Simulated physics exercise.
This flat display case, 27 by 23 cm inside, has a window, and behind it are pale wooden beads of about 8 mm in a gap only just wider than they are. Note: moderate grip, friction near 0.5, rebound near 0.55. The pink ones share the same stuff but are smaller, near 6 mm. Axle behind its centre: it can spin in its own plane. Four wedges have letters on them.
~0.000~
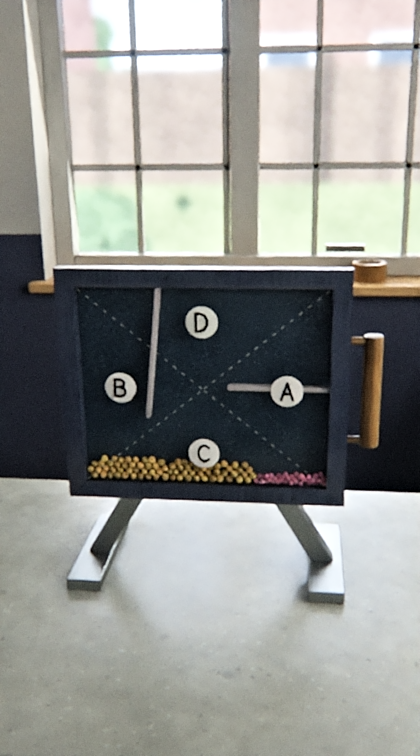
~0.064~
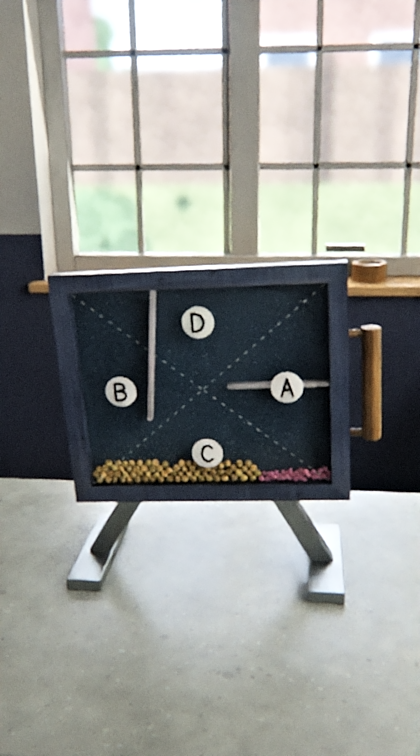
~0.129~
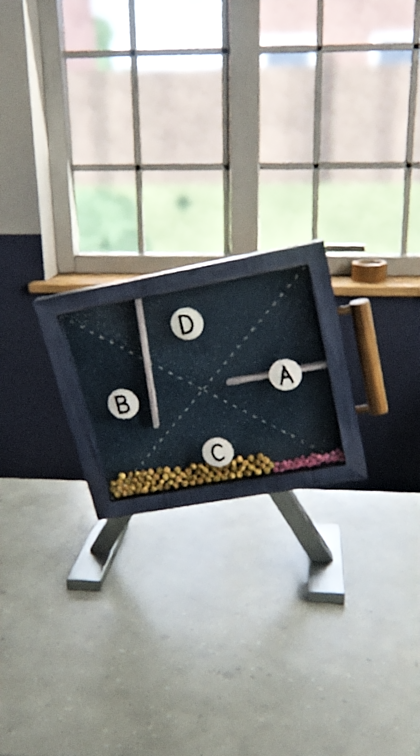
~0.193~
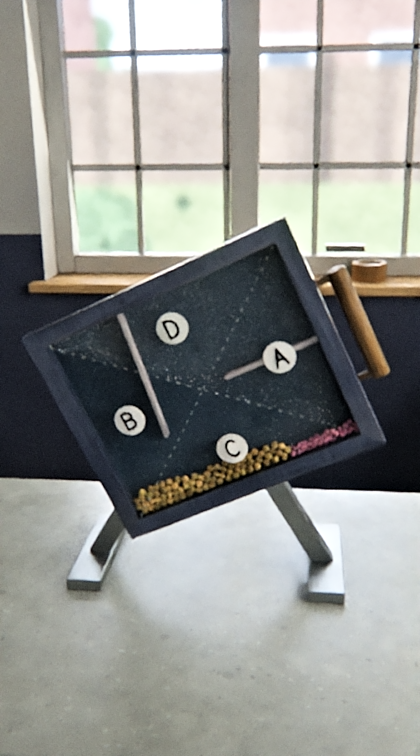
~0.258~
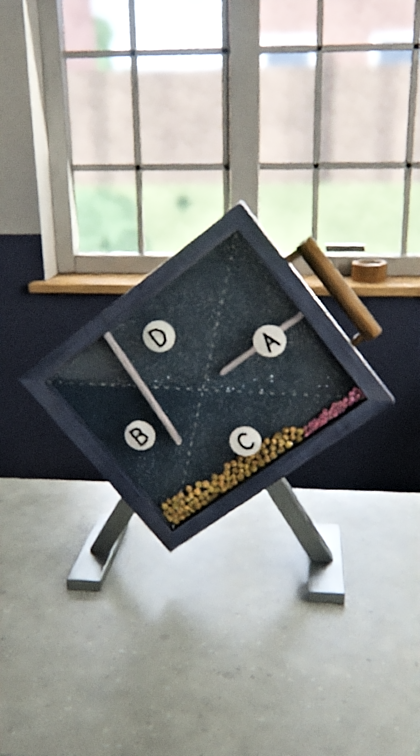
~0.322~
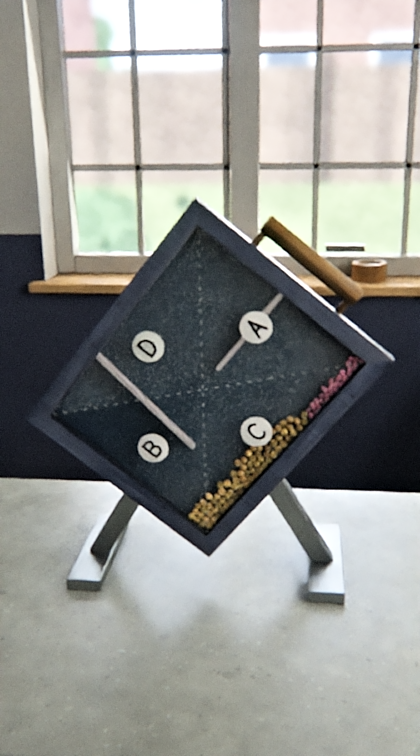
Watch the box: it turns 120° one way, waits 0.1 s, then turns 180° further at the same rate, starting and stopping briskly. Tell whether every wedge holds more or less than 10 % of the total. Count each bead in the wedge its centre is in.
Wedge A - more; wedge B - less; wedge C - more; wedge D - less.
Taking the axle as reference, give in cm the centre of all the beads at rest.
It lies close to 1 centimetres left and 12 centimetres below.
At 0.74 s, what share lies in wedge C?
It comes to roughly 5 %.
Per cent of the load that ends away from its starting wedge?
Roughly 50 in a hundred.
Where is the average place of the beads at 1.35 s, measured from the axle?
I'd put it near 12 centimetres to the right and 2 centimetres below.
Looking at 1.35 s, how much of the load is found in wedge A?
Share: Close to 0 percent.
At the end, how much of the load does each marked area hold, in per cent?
Wedge A 50, wedge B 0, wedge C 50, wedge D 0.
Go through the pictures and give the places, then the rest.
Level; about 110 beads; beads' middle (207, 473); highest (152, 460); A (287, 392), B (121, 388), C (204, 453), D (202, 322), in the first frame.
Turned 3° anticlockwise; beads' middle (211, 473); highest (249, 464), in the second frame.
Turned 12° anticlockwise; beads' middle (224, 471); highest (338, 451); wall ends (156, 425), (229, 382), in the third frame.
Turned 25° anticlockwise; beads' middle (242, 466); highest (350, 422), in the fourth frame.
Turned 38° anticlockwise; beads' middle (259, 458); highest (355, 390), in the fifth frame.
Turned 51° anticlockwise; beads' middle (271, 448); highest (356, 359); A (256, 327), B (153, 448), C (256, 432), D (148, 347), in the sixth frame.
After 0.74 s, it stands 120° anticlockwise; the beads' middle is 6 cm right of and 10 cm below the centre; B 85 %, C 5 %, D 10 %.
After 1.35 s, it has come round 210° anticlockwise; the beads' middle is 12 cm right of and 2 cm below the centre; B 45 %, D 55 %.
After 1.87 s, it has come round 300° anticlockwise; the beads' middle is in line with and 7 cm above the centre; A 10 %, B 60 %, C 5 %, D 30 %.
Settled by 3.1 s, it has come round 300° anticlockwise; A 50 %, B 0 %, C 50 %, D 0 %.
